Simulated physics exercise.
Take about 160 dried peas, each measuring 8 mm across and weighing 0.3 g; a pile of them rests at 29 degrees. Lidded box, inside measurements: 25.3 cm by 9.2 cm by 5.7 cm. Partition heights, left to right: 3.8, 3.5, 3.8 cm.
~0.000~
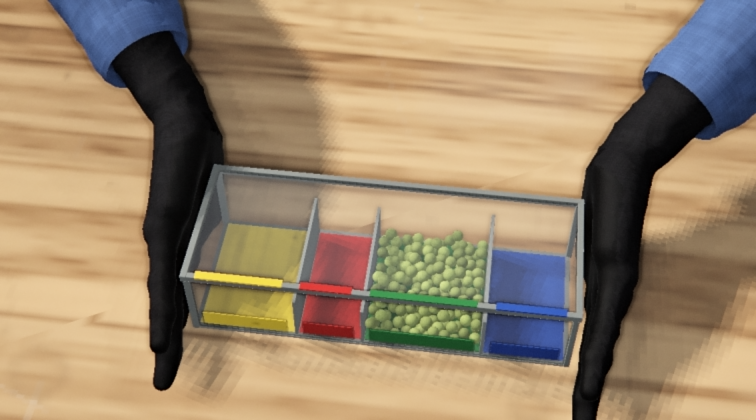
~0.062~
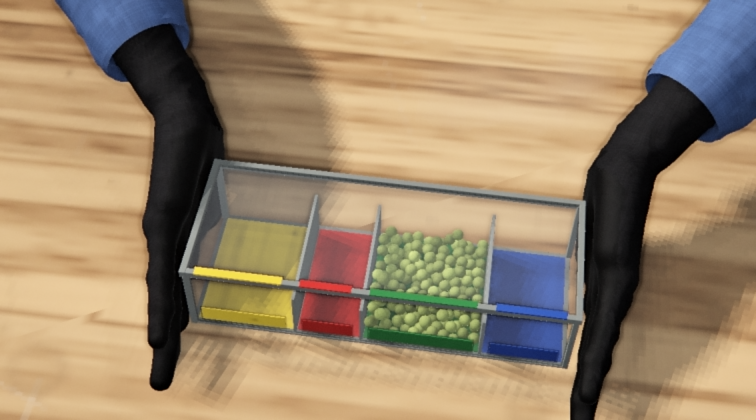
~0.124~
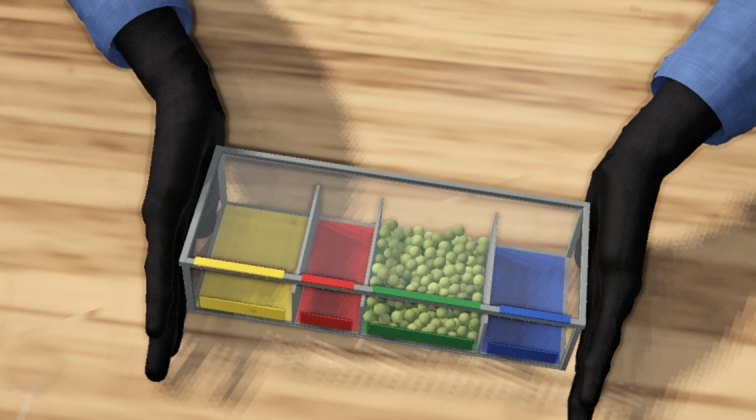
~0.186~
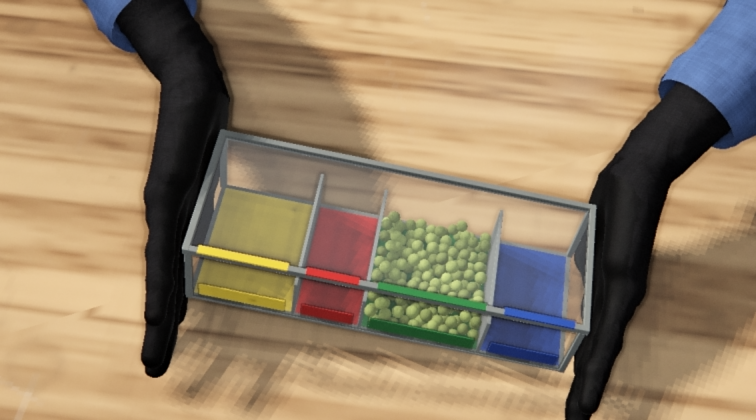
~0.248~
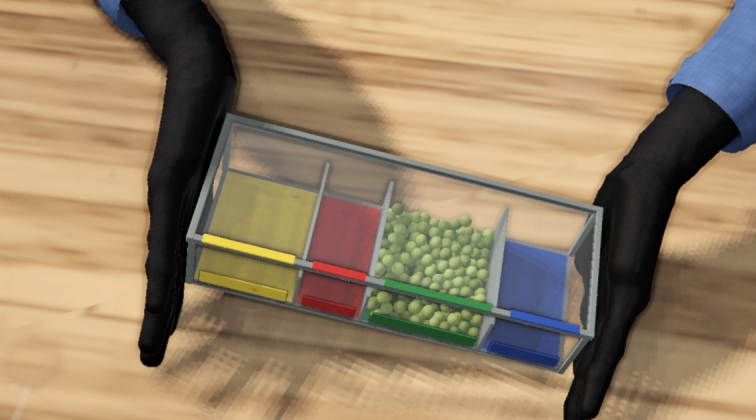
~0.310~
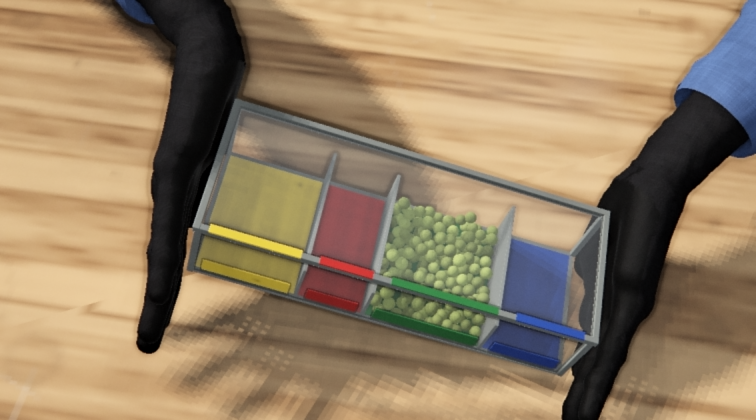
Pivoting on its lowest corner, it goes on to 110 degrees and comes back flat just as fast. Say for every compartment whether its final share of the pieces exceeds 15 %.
Red compartment: Does not exceed, blue compartment: Exceeds, green compartment: Exceeds, yellow compartment: Does not exceed.
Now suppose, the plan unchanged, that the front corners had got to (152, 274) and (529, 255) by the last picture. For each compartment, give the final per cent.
Red = 10 %; blue = 0 %; green = 5 %; yellow = 85 %.
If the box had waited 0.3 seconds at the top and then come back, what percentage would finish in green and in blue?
Final amounts would be green 40% and blue 60%.
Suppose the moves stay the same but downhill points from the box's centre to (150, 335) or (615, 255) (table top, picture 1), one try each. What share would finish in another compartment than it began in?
Near 95 and 60 percent, in that order.
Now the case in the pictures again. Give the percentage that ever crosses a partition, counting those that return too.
55 per cent, give or take.
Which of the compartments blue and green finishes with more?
Blue compartment.
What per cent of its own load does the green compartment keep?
Share retained: Some 40 per cent.
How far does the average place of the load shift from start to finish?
5.0 cm, roughly.
After 1.79 s, tilt 110 degrees; blue 30 %, green 70 %.
After 2.78 s, tilt 50 degrees; blue 55 %, green 45 %.
After 3.76 s, tilt 0 degrees; blue 55 %, green 45 %.
In the end, at 4.4 s, red 0 %, blue 55 %, green 45 %, yellow 0 %.
